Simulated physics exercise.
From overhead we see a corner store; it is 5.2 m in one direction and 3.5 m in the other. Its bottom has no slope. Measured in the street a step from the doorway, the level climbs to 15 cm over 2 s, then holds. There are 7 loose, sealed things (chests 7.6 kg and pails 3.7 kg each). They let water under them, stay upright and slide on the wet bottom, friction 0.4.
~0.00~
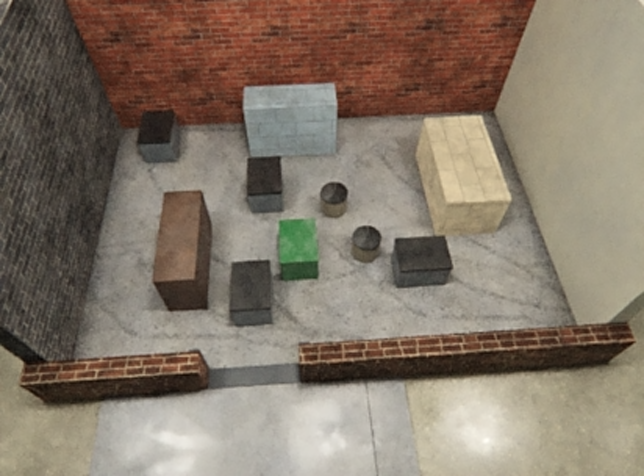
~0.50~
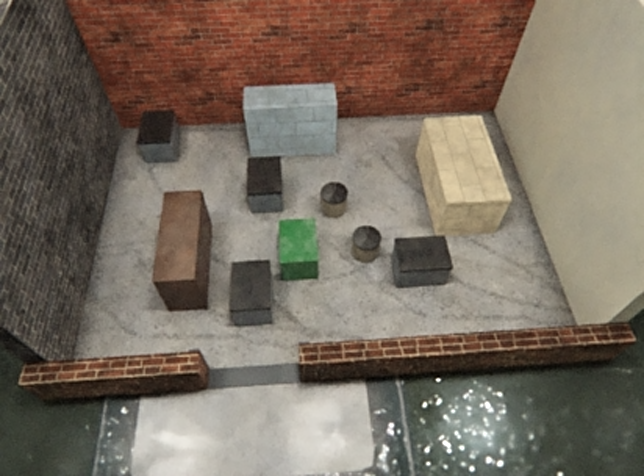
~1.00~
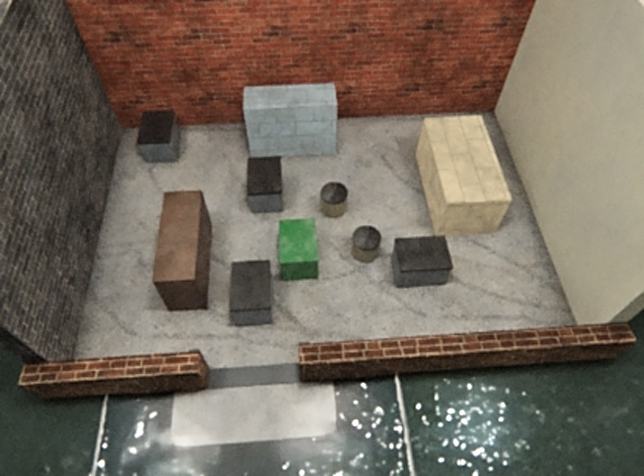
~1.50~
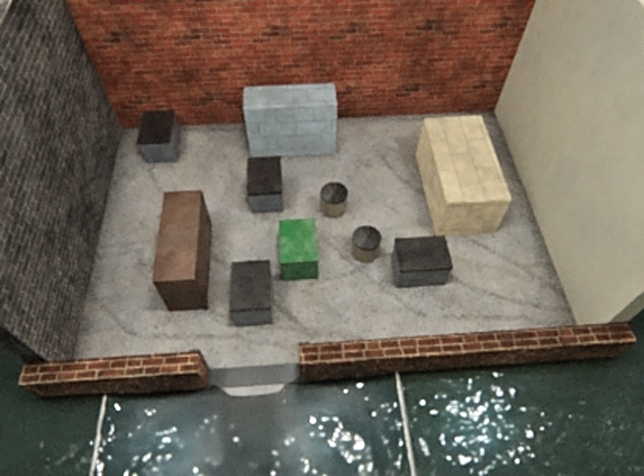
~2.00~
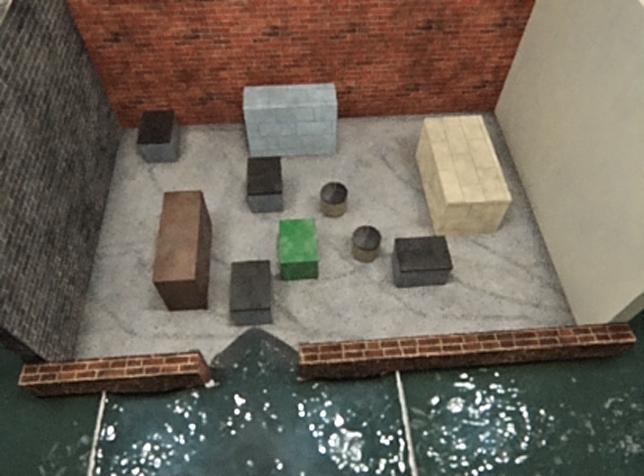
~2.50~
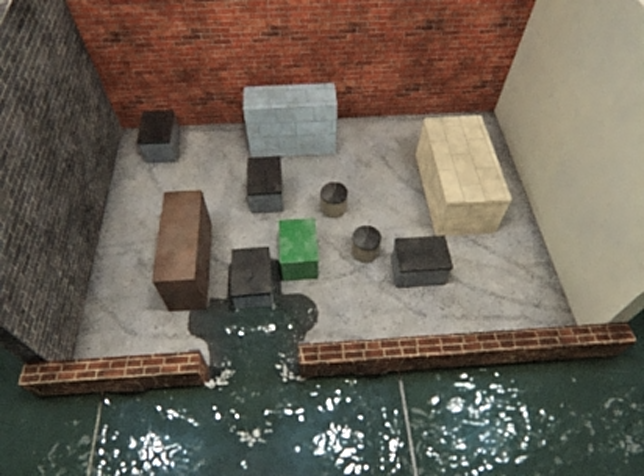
Dark water spreading across the pavement outside a walled room, then entering through the doorway gap and reaching a dark chest.
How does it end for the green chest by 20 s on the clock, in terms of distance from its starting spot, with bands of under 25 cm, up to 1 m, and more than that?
It ends more than 1 m from its starting spot.
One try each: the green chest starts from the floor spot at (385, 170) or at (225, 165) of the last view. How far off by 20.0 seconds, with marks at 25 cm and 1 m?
Try one: Large displacement; try two: Moderate displacement.
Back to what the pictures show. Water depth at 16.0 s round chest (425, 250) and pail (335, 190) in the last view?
Depths: Near 6 cm, then near 7 cm.
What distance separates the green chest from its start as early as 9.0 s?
250 cm, give or take.
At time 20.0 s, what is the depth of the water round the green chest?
The depth there is around 9 cm.
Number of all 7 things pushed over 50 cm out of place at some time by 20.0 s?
7.
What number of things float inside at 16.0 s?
Count at that moment: 6.
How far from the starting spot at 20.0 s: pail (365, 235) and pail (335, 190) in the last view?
Respectively 100 and 250 centimetres.
After 4.0 s the green chest is near (311, 191), 0.7 m from its start, aground; 1 afloat.
After 9.0 s the green chest is near (421, 108), 2.5 m from its start, afloat; 5 afloat.
After 16.0 s the green chest is near (491, 118), 3.0 m from its start, afloat; 6 afloat.
After 20.0 s the green chest is near (491, 116), 3.0 m from its start, afloat; 7 afloat.
